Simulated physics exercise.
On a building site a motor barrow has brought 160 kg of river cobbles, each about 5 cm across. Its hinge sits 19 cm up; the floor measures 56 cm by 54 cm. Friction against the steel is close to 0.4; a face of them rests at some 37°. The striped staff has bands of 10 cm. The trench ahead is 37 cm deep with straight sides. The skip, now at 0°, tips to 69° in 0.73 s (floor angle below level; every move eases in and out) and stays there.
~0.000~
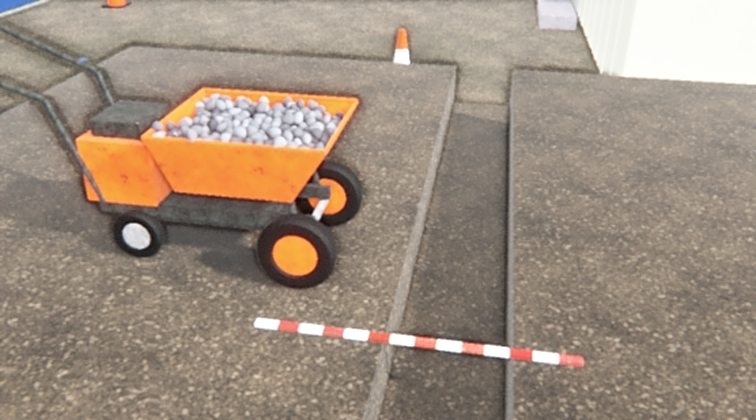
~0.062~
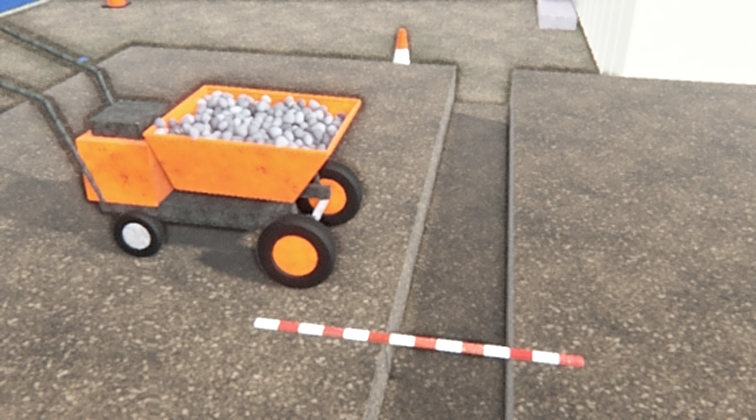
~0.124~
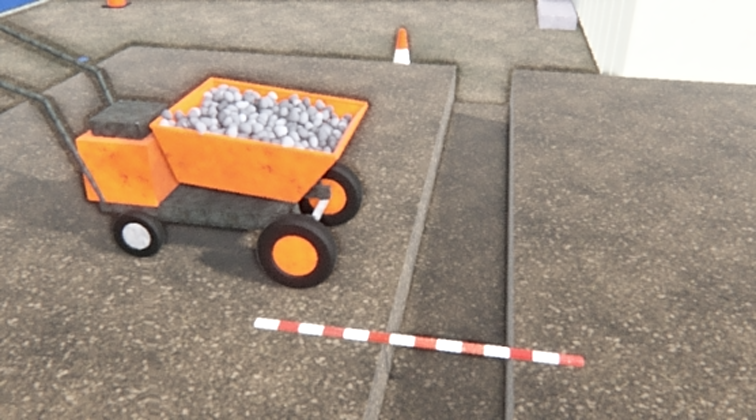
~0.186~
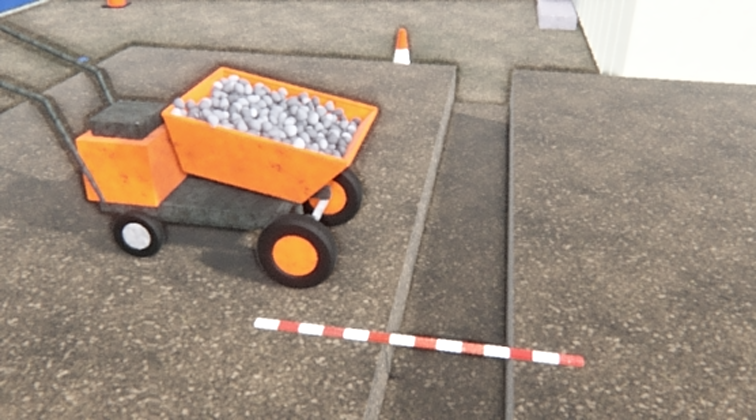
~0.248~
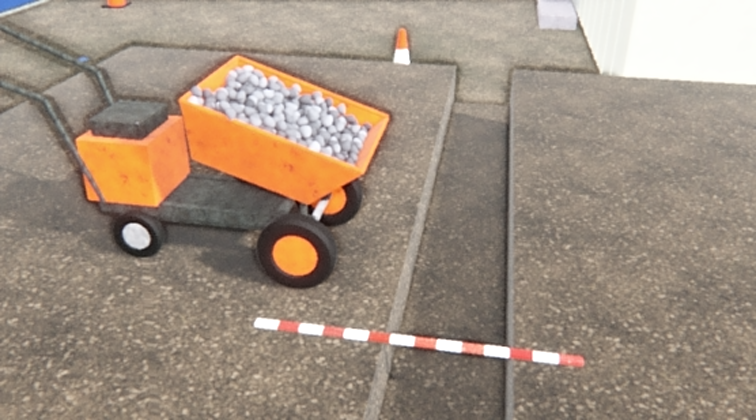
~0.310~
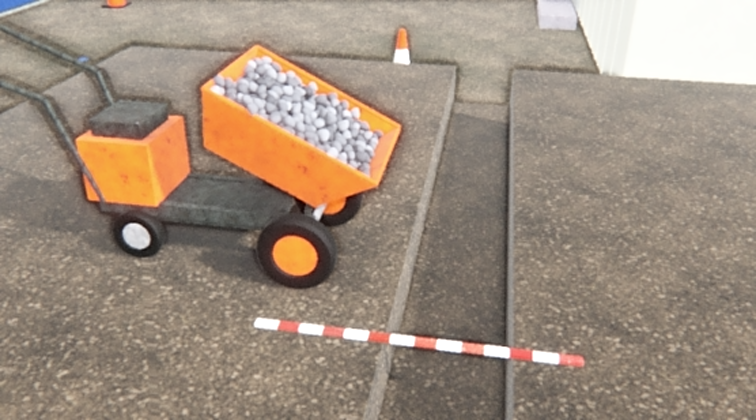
Building site with an orange motor barrow standing beside a trench, its skip of grey stones tilting steadily forward to the right.
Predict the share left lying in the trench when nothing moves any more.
Some 95 per cent of it.
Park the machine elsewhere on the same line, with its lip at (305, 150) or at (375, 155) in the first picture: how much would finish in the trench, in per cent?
About 100 and 60 per cent.
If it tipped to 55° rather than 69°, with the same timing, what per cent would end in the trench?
Then about 45 per cent.
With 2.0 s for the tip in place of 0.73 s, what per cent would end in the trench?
It would be near 100 per cent.
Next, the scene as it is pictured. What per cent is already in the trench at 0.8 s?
About 30 per cent by then.
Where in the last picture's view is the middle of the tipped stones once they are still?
Near (464, 318).
After 0.6 s the floor is at 59°; 100 % in the skip; the foremost stones are at (410, 206).
After 0.8 s the floor is at 69°; 69 % in the skip, 31 % in the trench; the foremost stones are at (503, 278).
After 1.2 s the floor is at 69°; 29 % in the skip, 66 % in the trench, 5 % past the trench; the foremost stones are at (618, 292).
After 3.1 s the floor is at 69°; 0 % in the skip, 95 % in the trench, 5 % past the trench; the foremost stones are at (752, 309).
